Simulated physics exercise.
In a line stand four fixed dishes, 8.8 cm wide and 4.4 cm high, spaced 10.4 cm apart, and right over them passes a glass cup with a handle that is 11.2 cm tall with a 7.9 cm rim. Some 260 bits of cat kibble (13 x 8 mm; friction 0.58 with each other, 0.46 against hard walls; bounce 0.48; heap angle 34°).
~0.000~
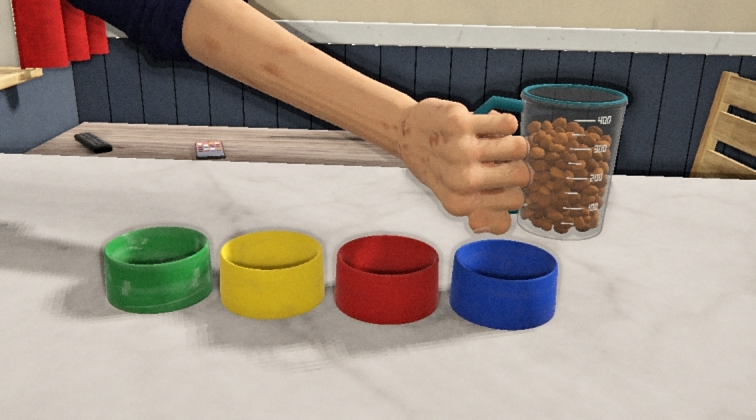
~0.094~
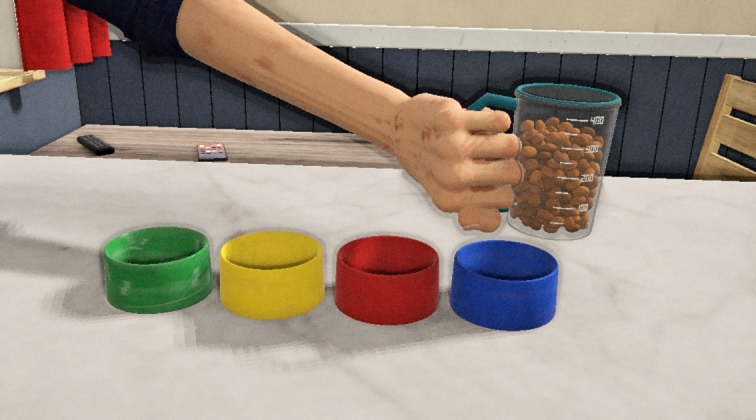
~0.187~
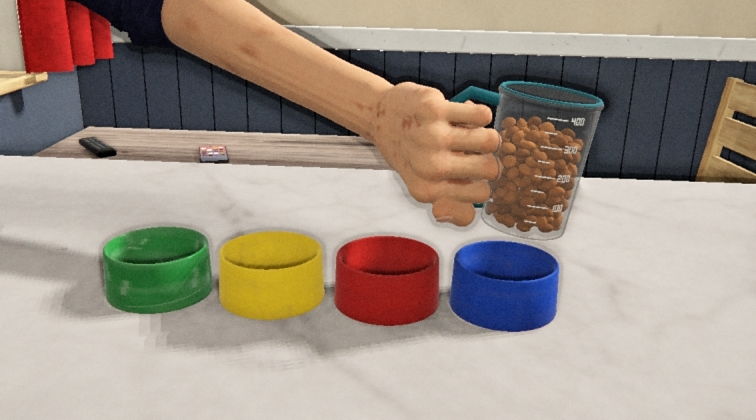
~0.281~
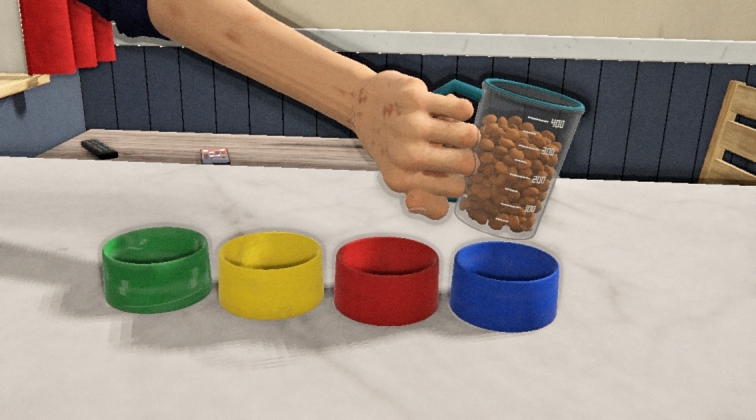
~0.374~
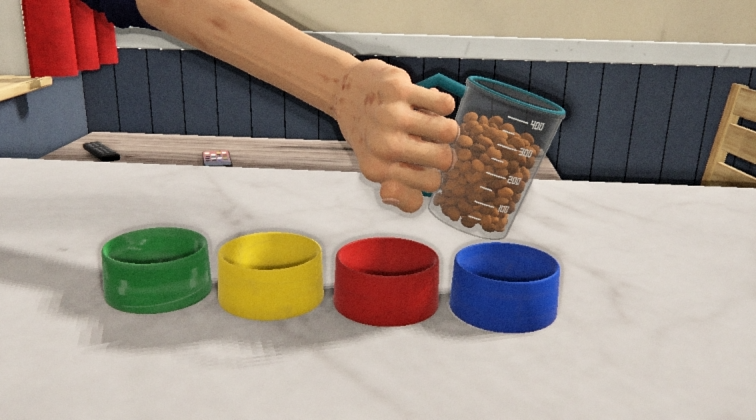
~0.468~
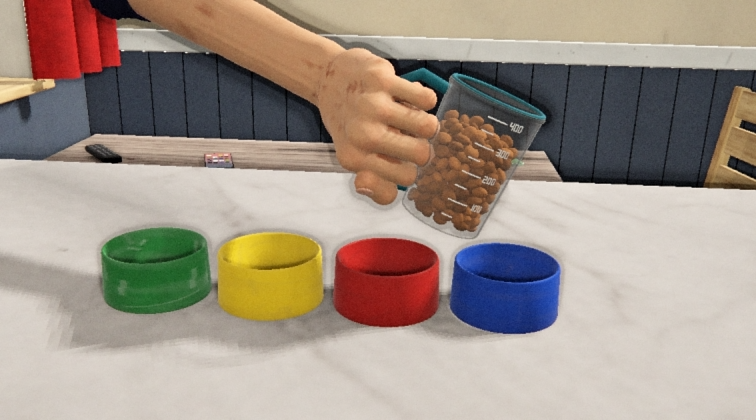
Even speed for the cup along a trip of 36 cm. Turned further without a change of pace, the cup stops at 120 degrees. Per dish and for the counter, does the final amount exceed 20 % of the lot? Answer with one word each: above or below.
Red below, blue below, green below, yellow above, counter above.
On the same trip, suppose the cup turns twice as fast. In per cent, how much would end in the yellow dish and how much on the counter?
In that case you'd see yellow at 40 and the counter at 20.
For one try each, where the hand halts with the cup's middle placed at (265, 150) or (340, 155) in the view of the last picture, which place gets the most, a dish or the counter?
Try 1 - counter; try 2 - red.
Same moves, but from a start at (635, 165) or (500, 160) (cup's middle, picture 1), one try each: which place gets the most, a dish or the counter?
Largest amount - try one: Yellow, try two: Green.
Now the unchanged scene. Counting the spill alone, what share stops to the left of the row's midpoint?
It's close to 100 in a hundred.
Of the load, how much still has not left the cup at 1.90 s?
That would be some 100 per cent.
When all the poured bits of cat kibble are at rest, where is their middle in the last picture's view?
Approximately (228, 284) in the last view.
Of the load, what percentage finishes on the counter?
The answer is roughly 55 per cent.
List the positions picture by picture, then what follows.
In the first frame, cup at (566, 161), tilt 0 degrees, lip at (624, 96), moved 0.0 cm; middle of the pieces at (559, 180); blue dish at (506, 260); red dish at (388, 255); yellow dish at (272, 250); green dish at (157, 246).
In the second frame, cup at (558, 161), tilt 2 degrees, lip at (617, 98), moved 0.7 cm; middle of the pieces at (550, 179).
In the third frame, cup at (536, 161), tilt 7 degrees, lip at (600, 102), moved 2.5 cm; middle of the pieces at (527, 178).
In the fourth frame, cup at (514, 160), tilt 12 degrees, lip at (581, 106), moved 4.4 cm; middle of the pieces at (503, 177).
In the fifth frame, cup at (491, 159), tilt 17 degrees, lip at (563, 111), moved 6.3 cm; middle of the pieces at (480, 176).
In the sixth frame, cup at (469, 158), tilt 22 degrees, lip at (543, 116), moved 8.2 cm; middle of the pieces at (456, 174); blue dish at (507, 263); red dish at (387, 257); yellow dish at (270, 251); green dish at (155, 246). The cup turns about 55 degrees a second and travels 20 cm a second.
After 1.33 s, tilt 67 degrees; cup holds 100 %.
After 1.90 s, tilt 98 degrees; cup holds 100 %.
After 2.53 s, tilt 120 degrees; cup holds 30 %, green 10 %, yellow 25 %.
In the end, at 3.5 s, red 0 %, blue 0 %, green 10 %, yellow 35 %, counter 55 %.
